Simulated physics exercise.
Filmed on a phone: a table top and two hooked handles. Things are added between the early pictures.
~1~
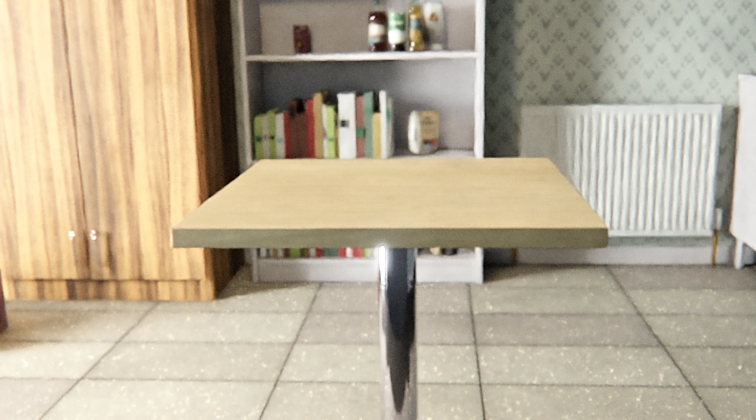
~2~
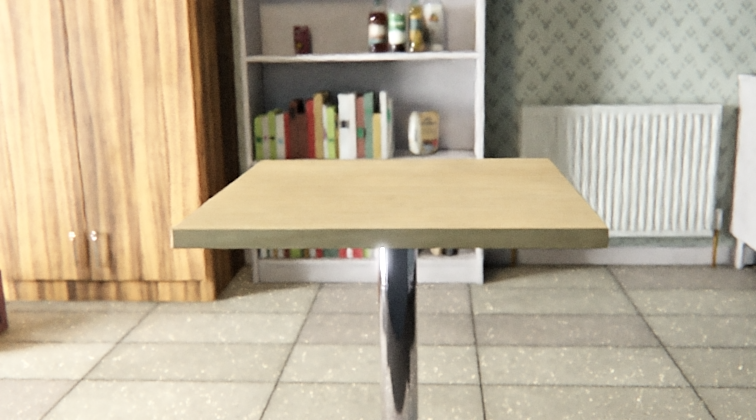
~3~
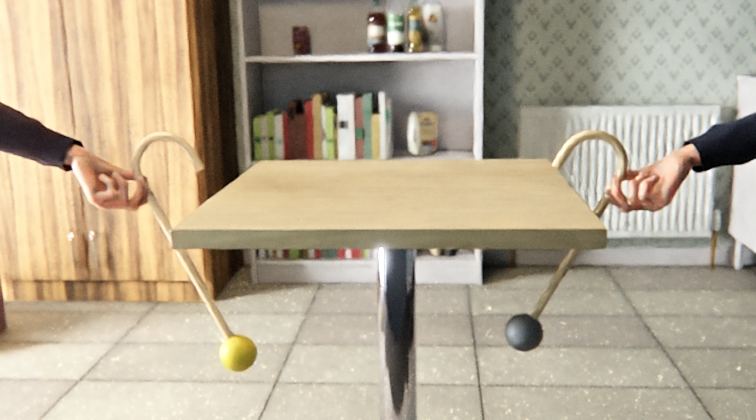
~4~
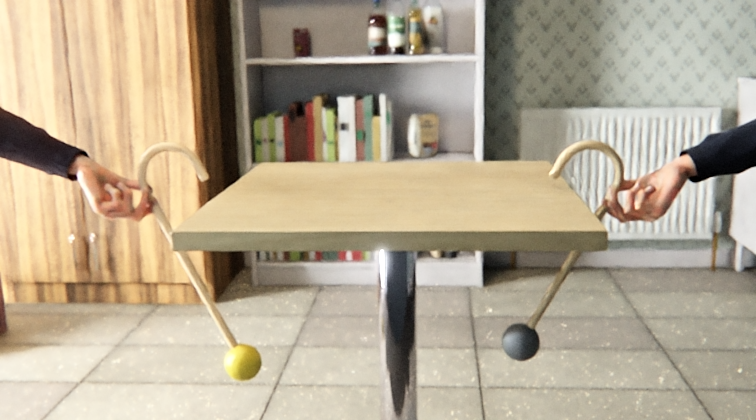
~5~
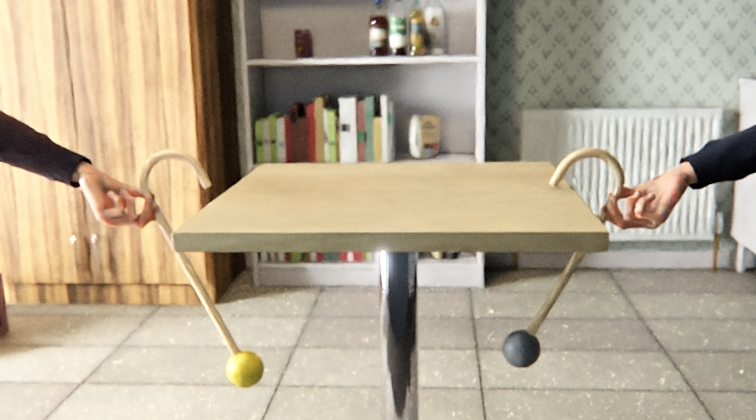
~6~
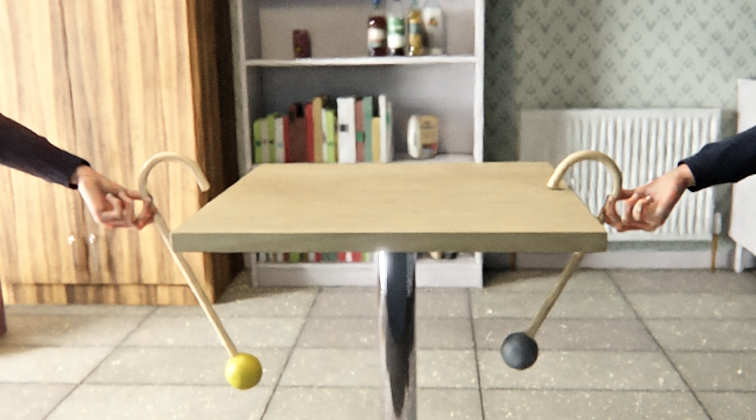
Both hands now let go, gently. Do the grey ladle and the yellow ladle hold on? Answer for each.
As it turns out, the grey ladle hangs from the table; the yellow ladle slips off.
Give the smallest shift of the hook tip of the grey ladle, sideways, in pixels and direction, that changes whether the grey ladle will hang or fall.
A shift of 20 pixels, going right.
Then, 0.34 s past the last view, grey ladle at rest near (552, 261); yellow ladle come down.
Then, 0.50 s past the last view, grey ladle at rest near (553, 261); yellow ladle in the air.
Finally, the grey ladle remains in place, near (550, 261); the yellow ladle drops past the edge.
